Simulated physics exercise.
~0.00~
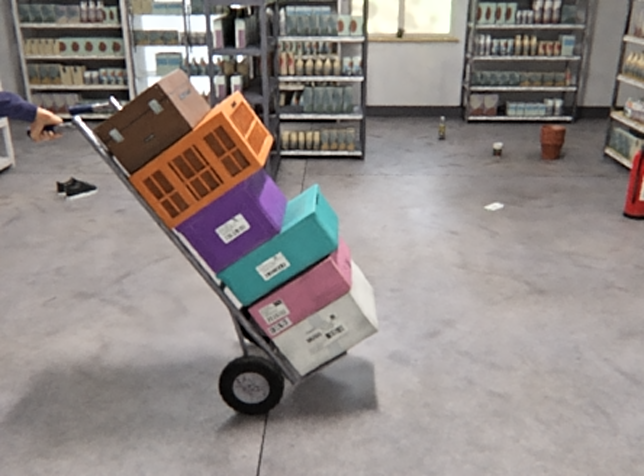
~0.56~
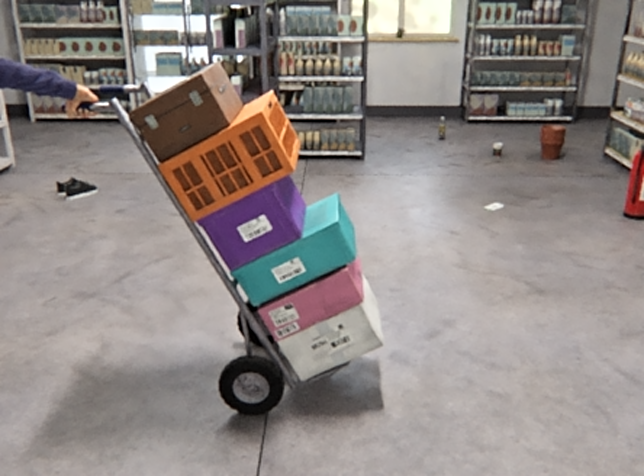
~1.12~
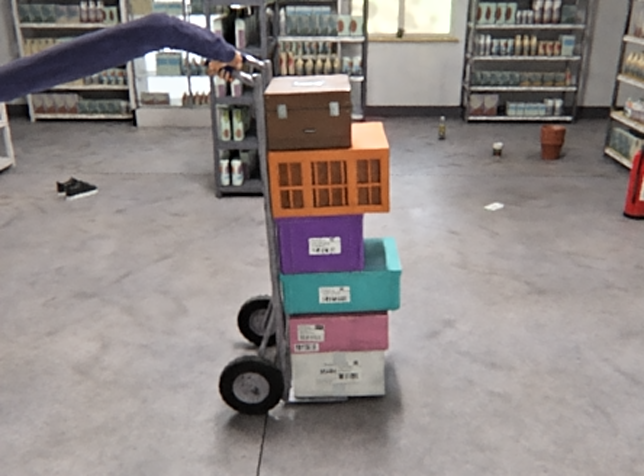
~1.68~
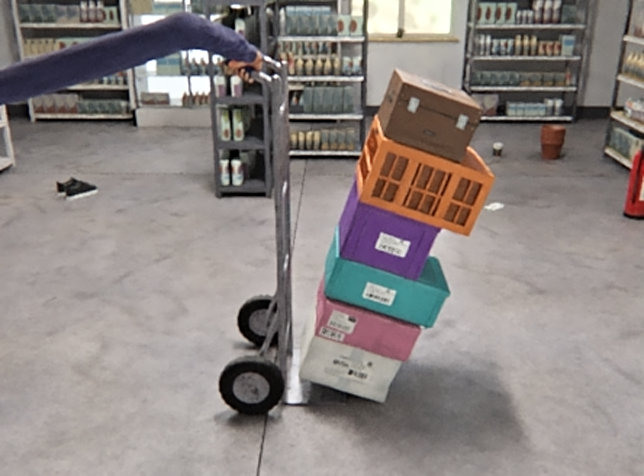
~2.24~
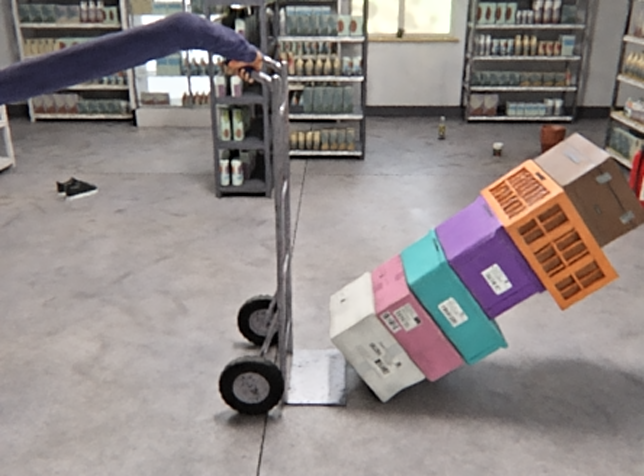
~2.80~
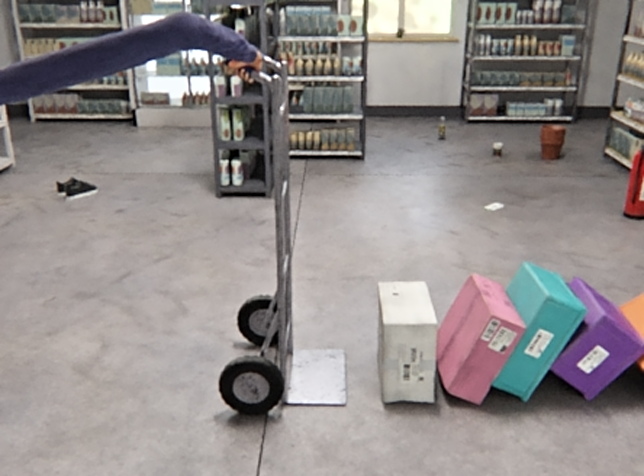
In the video, an arm swings a tilted sack truck upright, and its stack of six items, with a brown toolbox on top, tips off to the right and topples, leaving the white parcel on its side on the floor beside the spilled pink, turquoise, purple and orange ones.
